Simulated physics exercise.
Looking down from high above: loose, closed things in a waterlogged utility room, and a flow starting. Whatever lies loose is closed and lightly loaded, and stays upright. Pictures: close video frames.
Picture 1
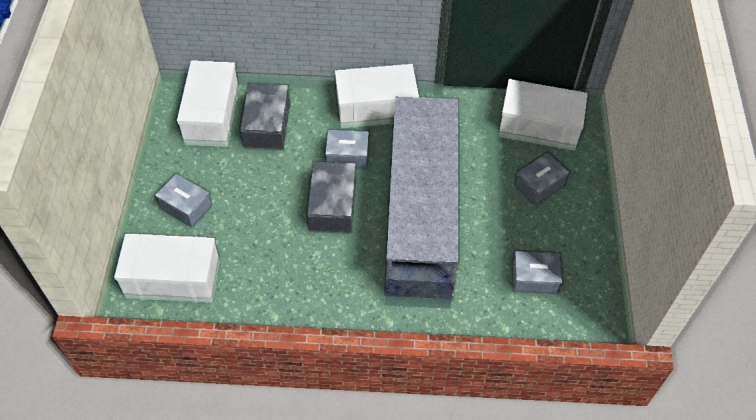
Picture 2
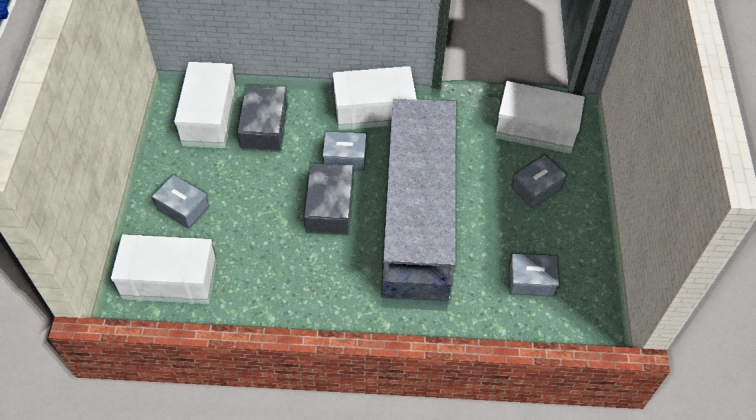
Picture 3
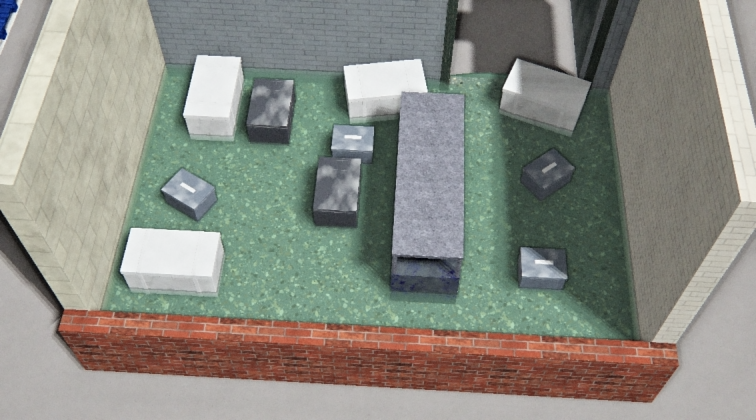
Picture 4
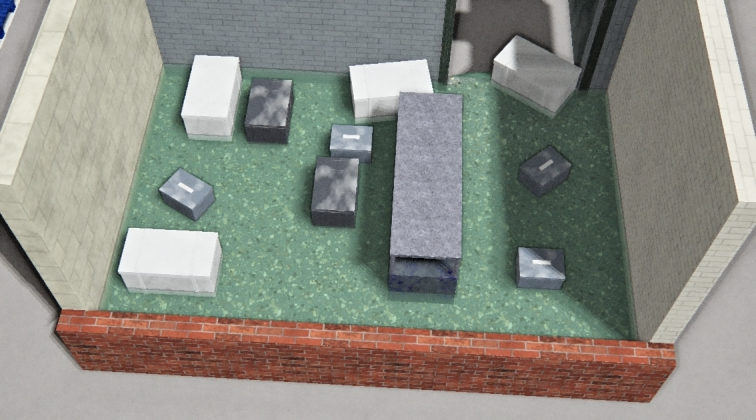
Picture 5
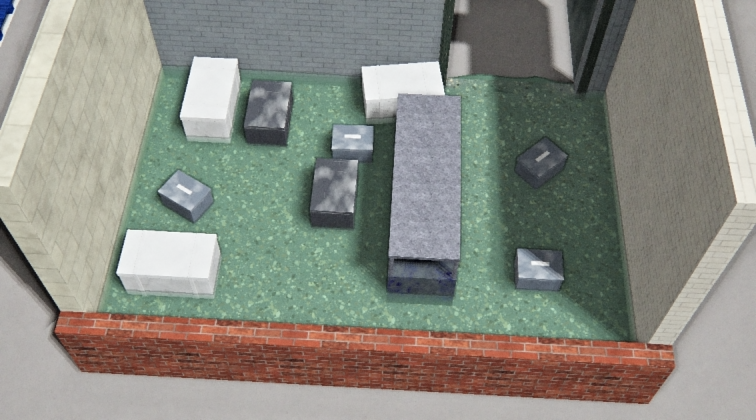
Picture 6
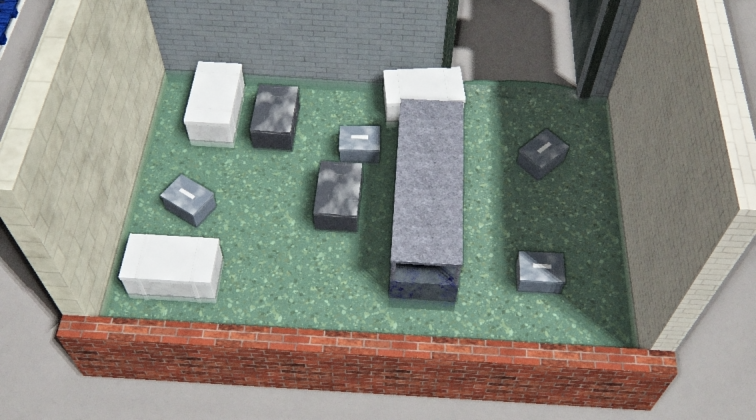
A white box swings and leaves through the open doorway as another white box drifts right.
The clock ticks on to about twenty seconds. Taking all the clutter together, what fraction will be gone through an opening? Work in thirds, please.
That would be two thirds or more.
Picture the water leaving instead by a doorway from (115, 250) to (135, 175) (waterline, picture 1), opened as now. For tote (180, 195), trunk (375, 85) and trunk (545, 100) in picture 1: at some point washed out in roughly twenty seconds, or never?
First lost, second trapped, third trapped.
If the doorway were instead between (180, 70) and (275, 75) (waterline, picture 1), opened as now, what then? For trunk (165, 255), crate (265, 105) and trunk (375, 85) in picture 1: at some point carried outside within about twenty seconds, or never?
Per object, as asked: Not flushed / flushed / flushed.
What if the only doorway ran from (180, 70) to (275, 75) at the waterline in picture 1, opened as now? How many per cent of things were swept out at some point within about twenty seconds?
Close to 60 %, I think.
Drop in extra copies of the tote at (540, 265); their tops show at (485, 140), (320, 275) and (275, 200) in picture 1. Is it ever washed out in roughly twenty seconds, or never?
Taken in the given order, the three: Exits at some point, doesn't escape and doesn't escape.
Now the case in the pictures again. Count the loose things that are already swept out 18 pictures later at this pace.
My count is 4.
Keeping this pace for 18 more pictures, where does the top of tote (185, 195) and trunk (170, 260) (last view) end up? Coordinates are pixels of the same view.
Look for them around (222, 185) and (205, 259).
A moment on, 3 of 10 are out; 7 afloat.
Next, 4 of 10 are out; 6 afloat.
Later, 7 of 10 are out; 1 afloat.
In the end, 7 of 10 are out; 1 afloat.
